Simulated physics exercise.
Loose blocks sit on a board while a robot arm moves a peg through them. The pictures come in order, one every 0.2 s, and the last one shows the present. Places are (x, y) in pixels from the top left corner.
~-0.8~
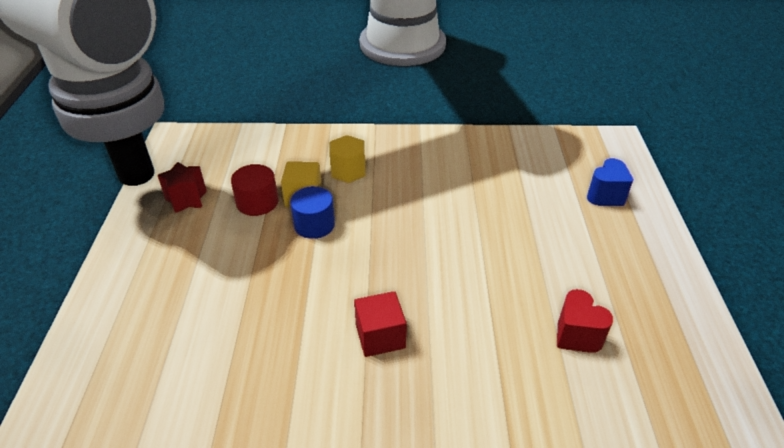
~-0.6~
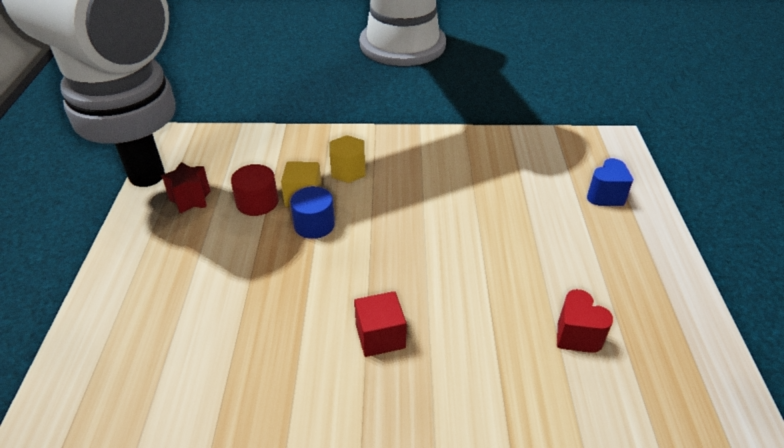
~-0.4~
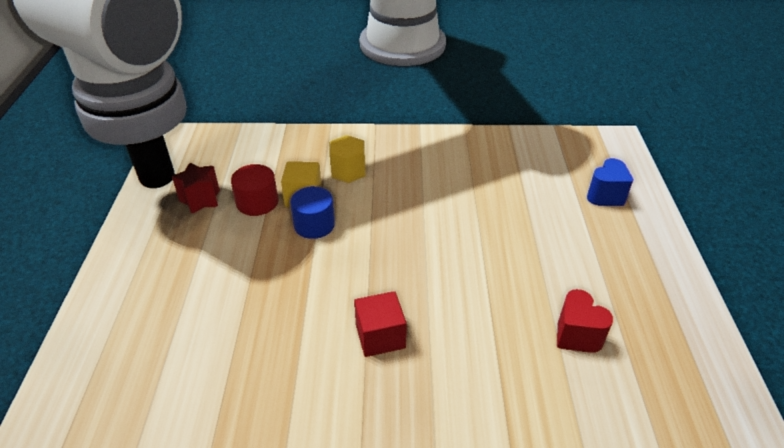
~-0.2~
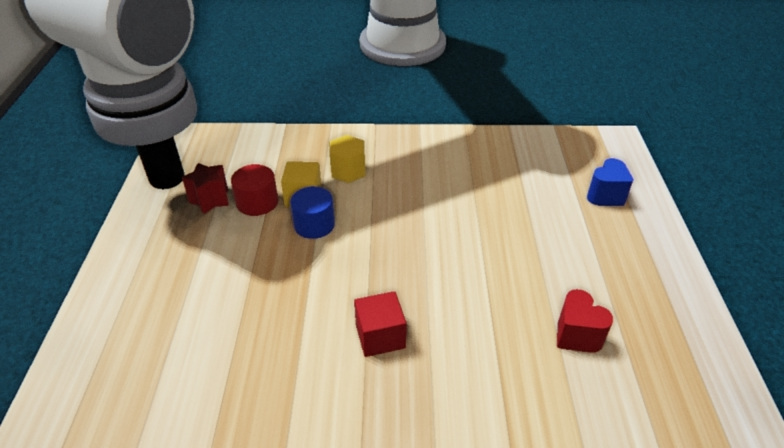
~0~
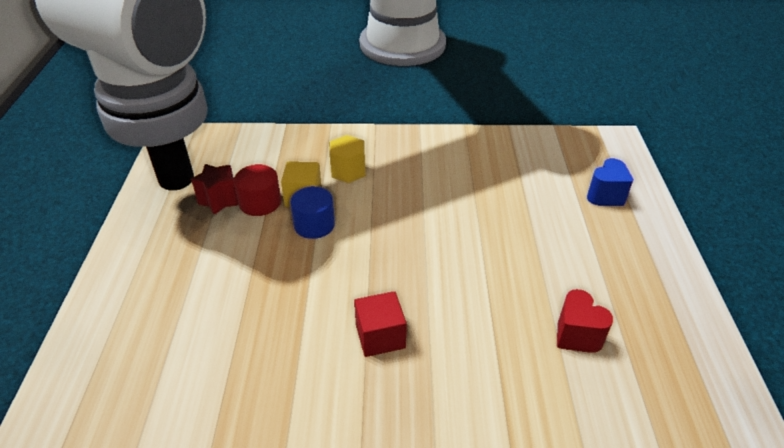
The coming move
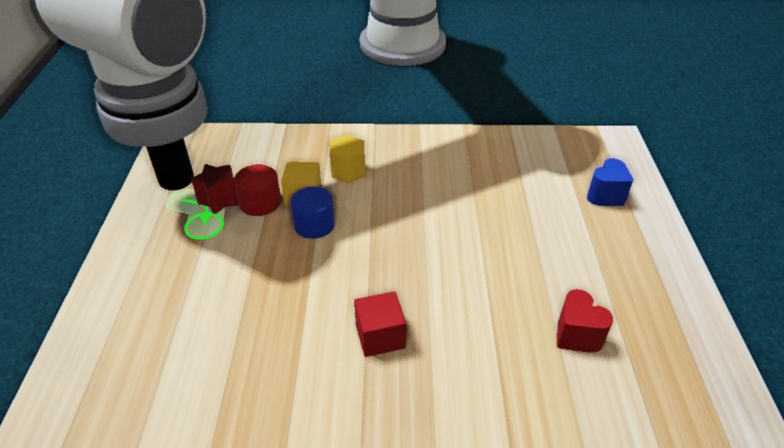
On a light wooden board with scattered red, yellow and blue blocks, a robot arm's black peg moves slowly right at the upper left, pushing the red star a short way until it meets the red round block, which shifts slightly.
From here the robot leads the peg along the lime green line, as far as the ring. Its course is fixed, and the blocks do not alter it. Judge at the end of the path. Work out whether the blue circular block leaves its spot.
It holds its position.
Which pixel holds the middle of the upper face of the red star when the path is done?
Its top middle: (236, 194).
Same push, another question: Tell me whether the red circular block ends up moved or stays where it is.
That one moves away.
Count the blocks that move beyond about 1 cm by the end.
I foresee three or more blocks being moved.
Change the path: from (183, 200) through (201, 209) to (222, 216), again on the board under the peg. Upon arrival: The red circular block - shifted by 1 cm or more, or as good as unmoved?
Put simply, it goes somewhere else.
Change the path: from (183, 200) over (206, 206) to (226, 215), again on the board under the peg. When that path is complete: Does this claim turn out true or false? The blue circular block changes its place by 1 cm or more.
Verdict: True.
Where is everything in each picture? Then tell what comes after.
The first frame shows lower end of the peg (138, 177), tops of blocks, red star (179, 174), red circular block (252, 176), yellow square piece (300, 171), blue circular block (311, 199).
The second frame shows peg (148, 178), red star (183, 174).
The third frame shows peg (158, 179), red star (194, 174).
The fourth frame shows peg (168, 180), red star (204, 174).
The fifth frame shows peg (177, 181), red star (213, 174), red circular block (255, 177), yellow square piece (300, 171), blue circular block (311, 199).
The drawn path runs from (183, 200) over (199, 203) and (207, 213) to (204, 226).
The first path, step by step. Halfway along, peg (201, 188); red star (237, 185), turned 15° clockwise; red circular block (276, 184); yellow square piece (312, 170), turned 25° anticlockwise.
At the end, peg (199, 207); red star (236, 194), turned 20° anticlockwise; red circular block (278, 185); yellow square piece (313, 170), turned 25° anticlockwise; blue circular block not moved.
